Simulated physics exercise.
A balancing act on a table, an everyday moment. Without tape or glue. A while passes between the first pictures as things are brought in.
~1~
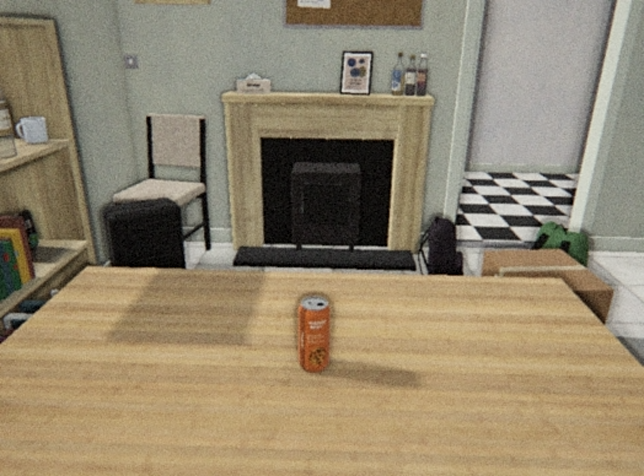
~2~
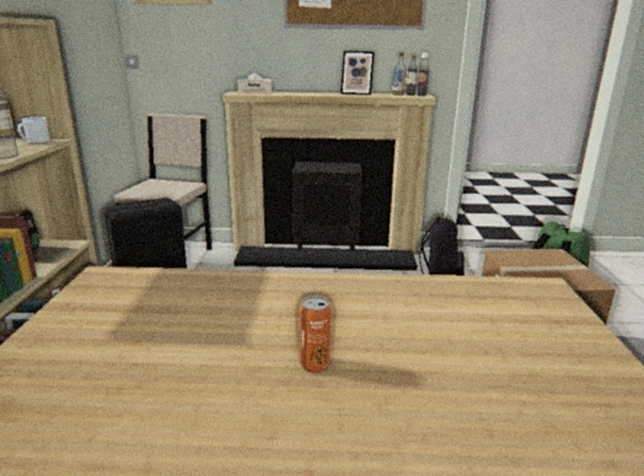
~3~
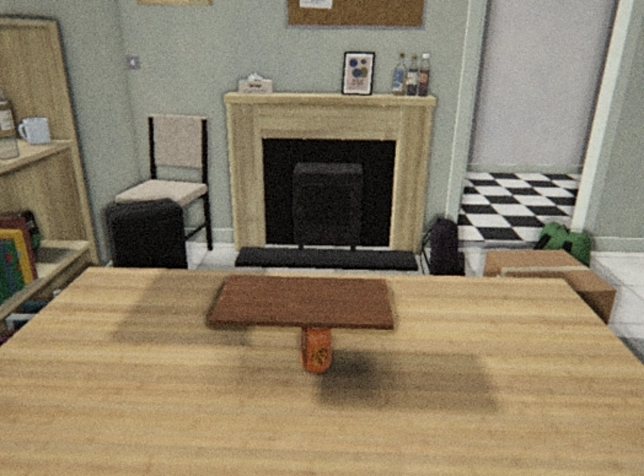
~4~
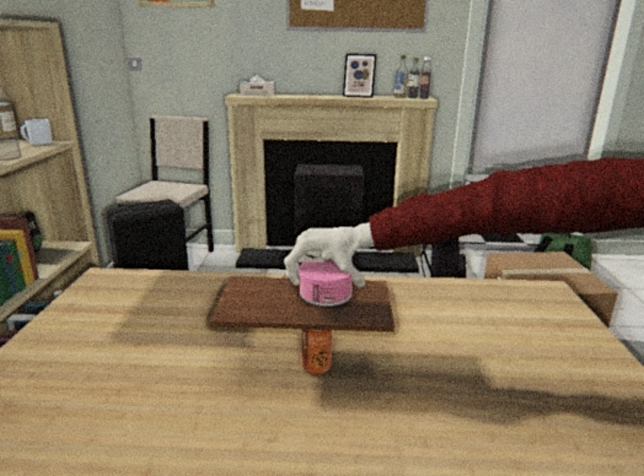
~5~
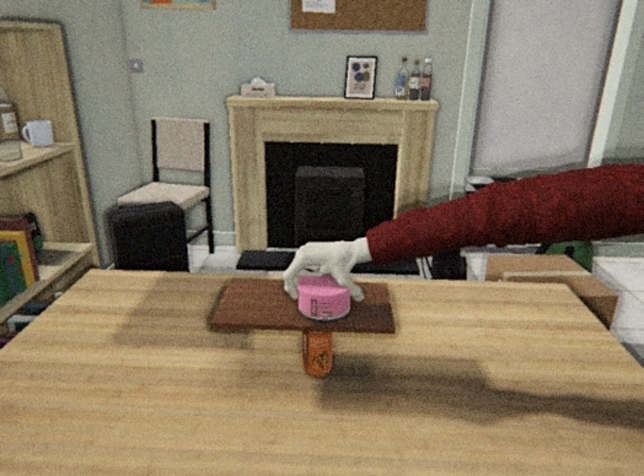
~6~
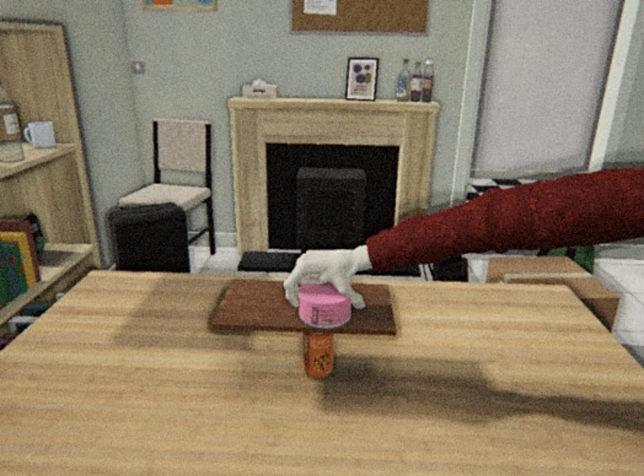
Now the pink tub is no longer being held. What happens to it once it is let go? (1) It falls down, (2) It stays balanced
It stays balanced (2).
Then, 0.20 s later than the last frame, all is still.
Then, 0.50 s later than the last frame, pink tub resting near (325, 303).
When it is over, all 3 as before. End places, in pixels of the last picture, pink tub near (325, 303). The stack keeps its balance.
